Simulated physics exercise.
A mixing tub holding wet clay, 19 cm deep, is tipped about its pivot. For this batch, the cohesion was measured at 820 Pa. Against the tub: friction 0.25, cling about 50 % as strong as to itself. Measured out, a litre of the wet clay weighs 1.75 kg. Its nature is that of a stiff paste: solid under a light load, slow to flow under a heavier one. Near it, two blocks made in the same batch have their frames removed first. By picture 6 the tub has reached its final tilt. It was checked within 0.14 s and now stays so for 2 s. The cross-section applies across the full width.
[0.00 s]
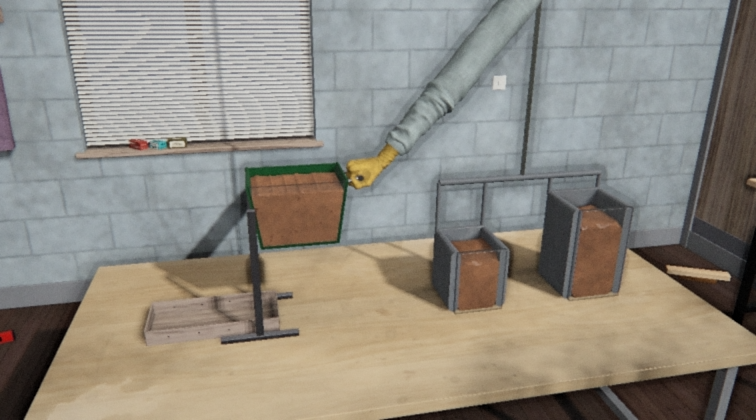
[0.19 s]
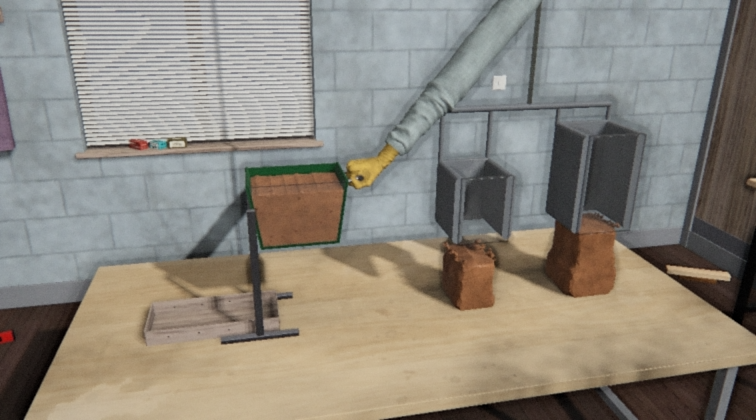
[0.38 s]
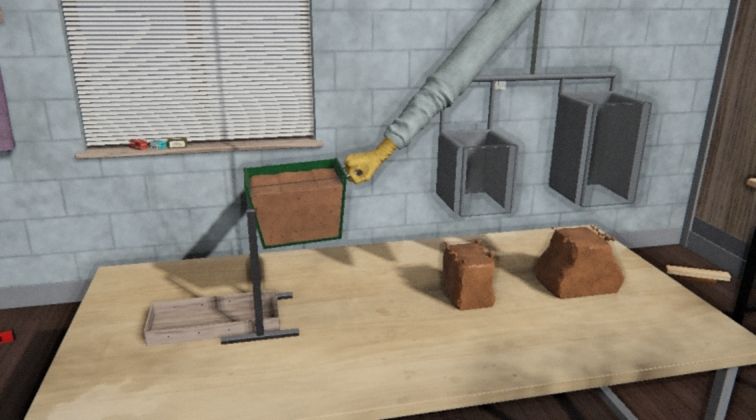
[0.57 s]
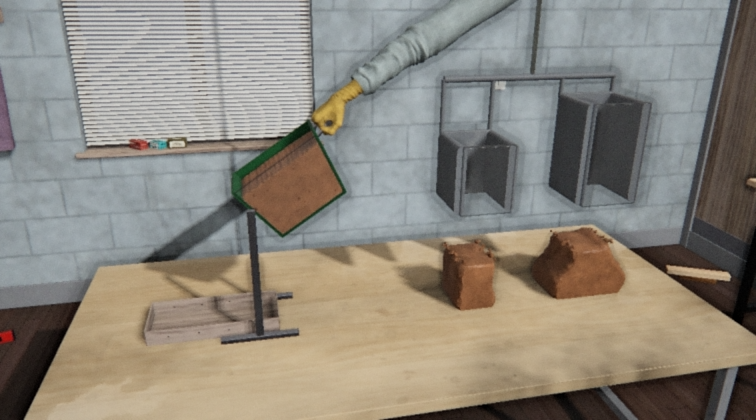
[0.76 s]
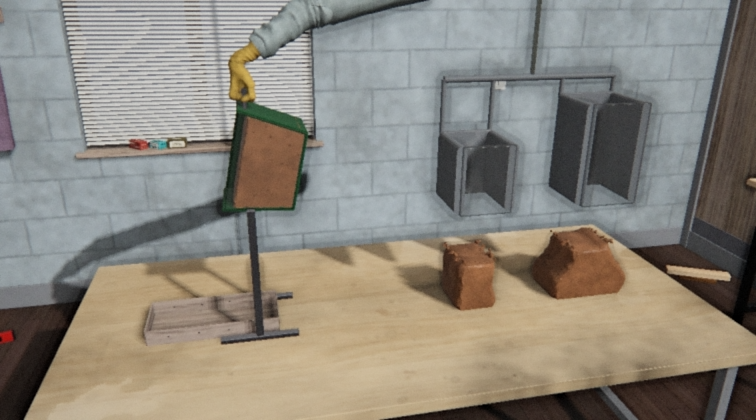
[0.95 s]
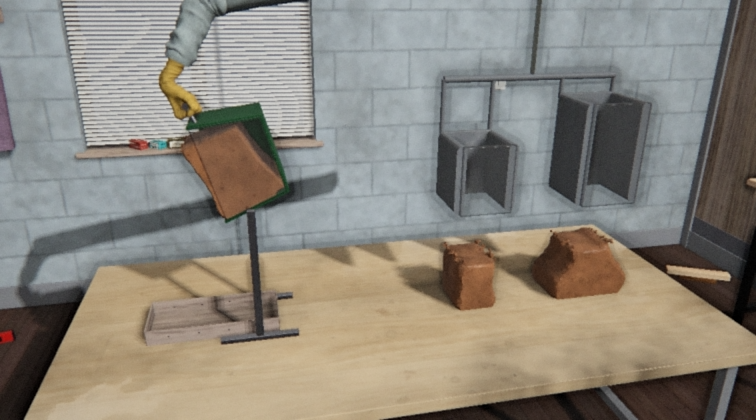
Two joined grey moulds rise off a pale wooden table in a grey block-walled room, seen from a fixed, slightly raised viewpoint, baring two brown clay blocks on the right, the larger one slumping wider and lower. A yellow-gloved hand on a grey-sleeved arm then swings the green tub's right rim up and over leftward on its dark stand. The brown clay inside turns with it and bulges out past the rim at the left.
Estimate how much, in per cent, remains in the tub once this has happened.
I would say about 0 per cent remains in the tub.
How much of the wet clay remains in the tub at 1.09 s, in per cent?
It comes to about 35 percent of the start.
After 1.09 s, the tub is at 106 degrees and holds 34 %.
After 1.26 s, the tub is at 106 degrees and holds 3 %.
After 1.43 s, the tub is at 106 degrees and holds 0 %.
After 1.60 s, the tub is at 106 degrees and holds 0 %.
After 2.95 s, at the end, the tub is at 106 degrees and holds 0 %.
